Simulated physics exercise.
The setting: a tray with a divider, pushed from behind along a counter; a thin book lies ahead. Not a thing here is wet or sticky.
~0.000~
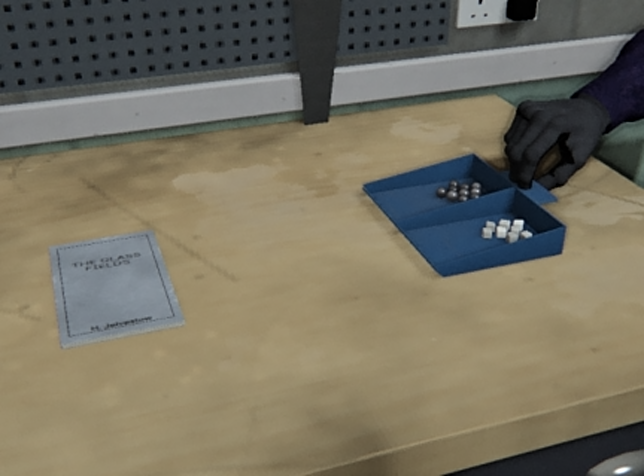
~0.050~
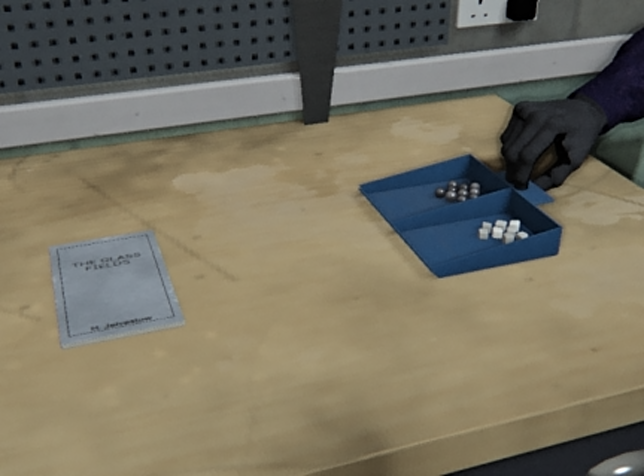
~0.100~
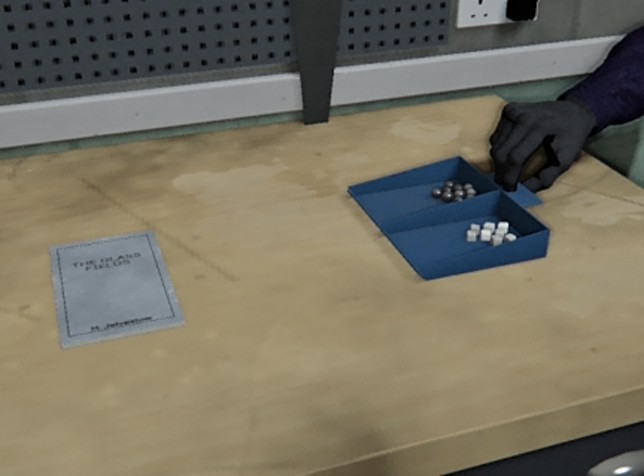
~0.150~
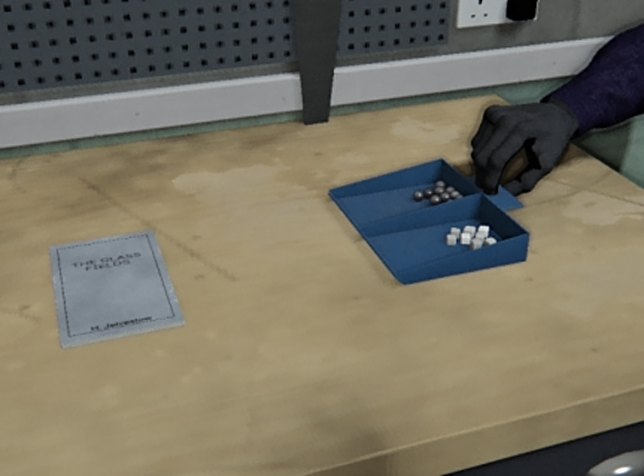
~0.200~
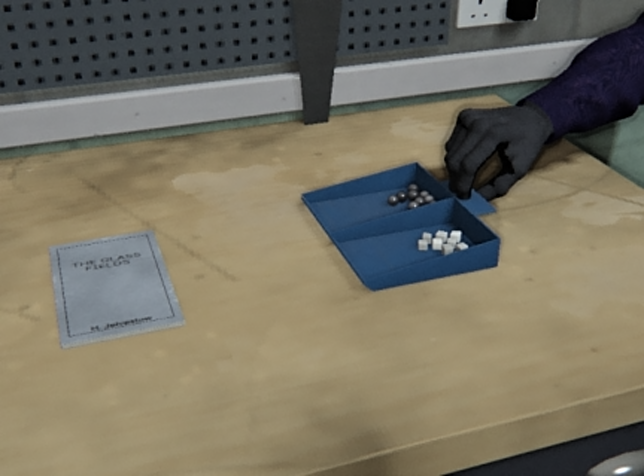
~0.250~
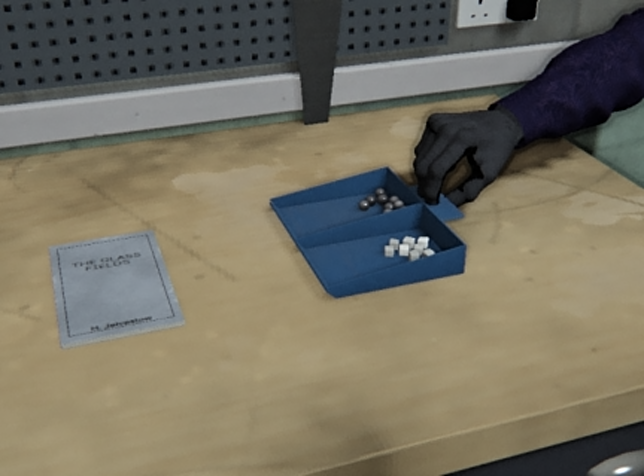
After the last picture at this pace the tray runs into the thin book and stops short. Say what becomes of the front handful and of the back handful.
Lab note: Front handful is contained; back handful sheds some contents.
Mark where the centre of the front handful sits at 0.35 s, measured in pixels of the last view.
Its centre is at about (341, 261).
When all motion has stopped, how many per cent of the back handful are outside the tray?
Roughly 40 percent.
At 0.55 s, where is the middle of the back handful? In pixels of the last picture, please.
Near (209, 235).
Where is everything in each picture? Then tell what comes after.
The first frame shows front rim at (396, 225), at rest; thin book at (118, 305); front handful at (501, 233), a few sugar cubes; back handful at (464, 194), a few steel balls.
The second frame shows front rim at (392, 226), hardly any of the way covered; back handful at (463, 195).
The third frame shows front rim at (380, 228), a small part of the way covered; front handful at (485, 235).
The fourth frame shows front rim at (359, 232), about a quarter of the way covered; back handful at (445, 198).
The fifth frame shows front rim at (330, 237), about a third of the way covered; front handful at (437, 244).
The sixth frame shows front rim at (296, 243), about half of the way covered; thin book at (118, 305); front handful at (404, 250); back handful at (390, 208).
Around 0.35 s, tray still sliding, front rim near (234, 253); front handful all inside; back handful all inside.
Around 0.55 s, tray stopped at the thin book; front handful all inside, moved towards the front rim; back handful all inside, moved towards the front rim.
Around 0.76 s, tray stopped at the thin book; front handful all inside, moved towards the front rim; back handful about a third out of the tray.
Finally (1.6 s), tray stopped at the thin book; front handful all inside, moved towards the front rim; back handful about a third out of the tray.
